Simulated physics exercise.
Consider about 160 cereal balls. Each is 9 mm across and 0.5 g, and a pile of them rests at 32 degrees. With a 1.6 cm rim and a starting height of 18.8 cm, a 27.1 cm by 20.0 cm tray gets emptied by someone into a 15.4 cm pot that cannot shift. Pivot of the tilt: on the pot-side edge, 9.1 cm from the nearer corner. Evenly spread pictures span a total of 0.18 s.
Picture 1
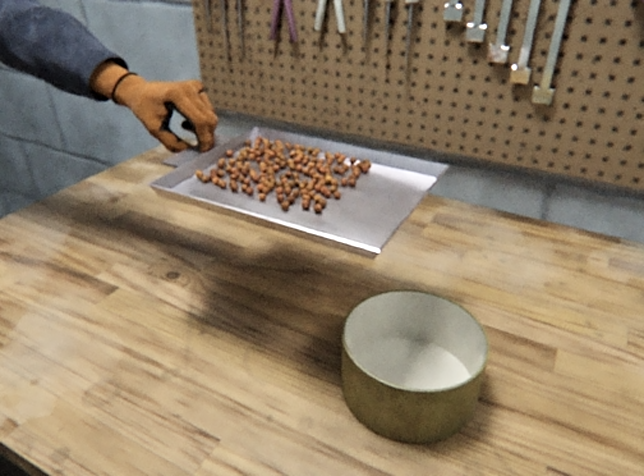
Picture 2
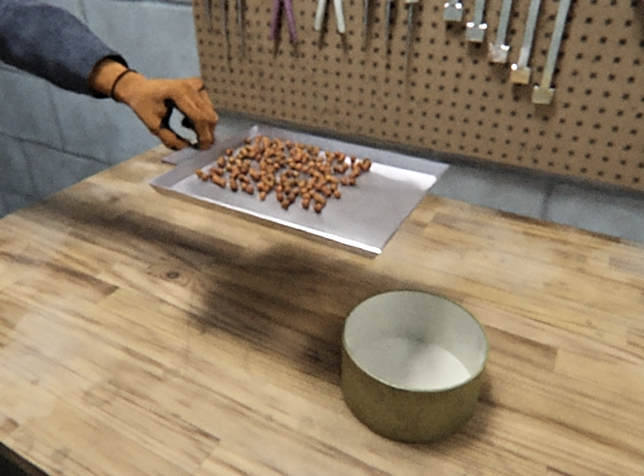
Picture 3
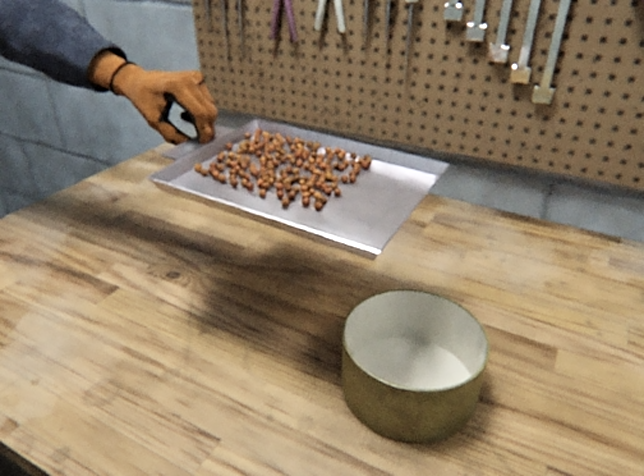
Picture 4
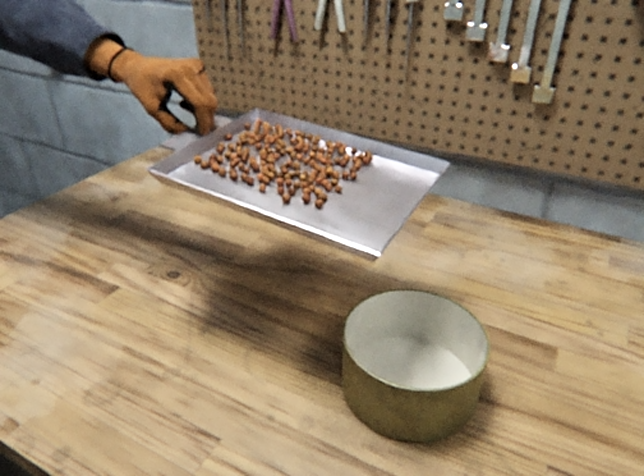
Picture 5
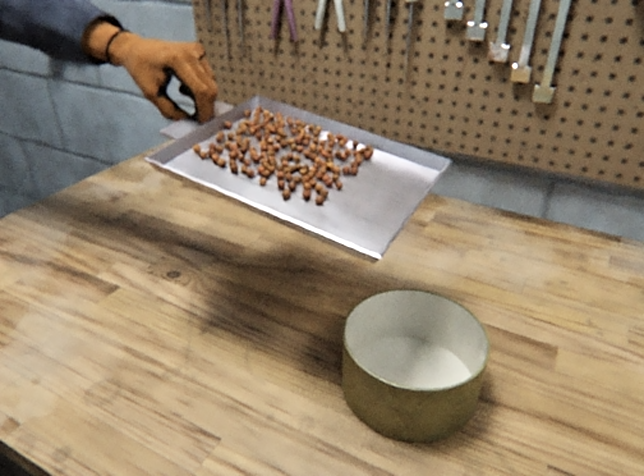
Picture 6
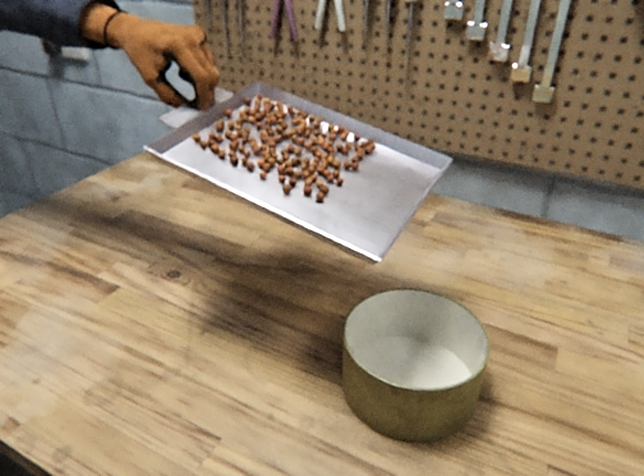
A gloved or orange-brown hand in a dark blue sleeve slowly raises the left end of a shallow silver tray, which tilts gently down toward the right while the camera stays still. Small reddish-brown pieces lie spread across the tray, keeping their places on it, above a pale-lined, olive-gold round pot at lower right. The setting is a wooden workbench seen from above at an angle, before grey blocks and a tool-hung brown pegboard.
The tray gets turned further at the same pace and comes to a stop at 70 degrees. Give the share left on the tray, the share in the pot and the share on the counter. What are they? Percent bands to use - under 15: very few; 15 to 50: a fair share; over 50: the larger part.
Tray - very few, pot - the larger part, counter - very few.
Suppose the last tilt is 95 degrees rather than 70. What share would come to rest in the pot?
95 per cent.
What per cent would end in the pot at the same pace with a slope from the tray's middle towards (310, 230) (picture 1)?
The share comes to about 60 in a hundred.
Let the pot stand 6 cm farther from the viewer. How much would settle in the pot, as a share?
Estimated share: Around 20 in a hundred.
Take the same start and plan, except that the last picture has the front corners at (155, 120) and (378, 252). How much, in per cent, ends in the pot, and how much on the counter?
Pot 70 % / counter 30 %.
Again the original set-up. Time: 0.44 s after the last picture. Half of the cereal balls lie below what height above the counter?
Median height: Approx. 20 cm.
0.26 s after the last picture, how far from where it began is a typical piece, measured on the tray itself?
It has moved some 4 cm from its start.
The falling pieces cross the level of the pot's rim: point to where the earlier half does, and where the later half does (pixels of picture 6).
First near (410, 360), then at (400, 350).
Then, 0.26 s after the last picture, tilt 41 degrees; the tray holds 100 %, the pot 0 %.
Then, 0.44 s after the last picture, tilt 61 degrees; the tray holds 90 %, the pot 0 %.
Then, 0.73 s after the last picture, tilt 70 degrees; the tray holds 15 %, the pot 80 %.
In the end, tray 10 %, pot 85 %, counter 5 %.
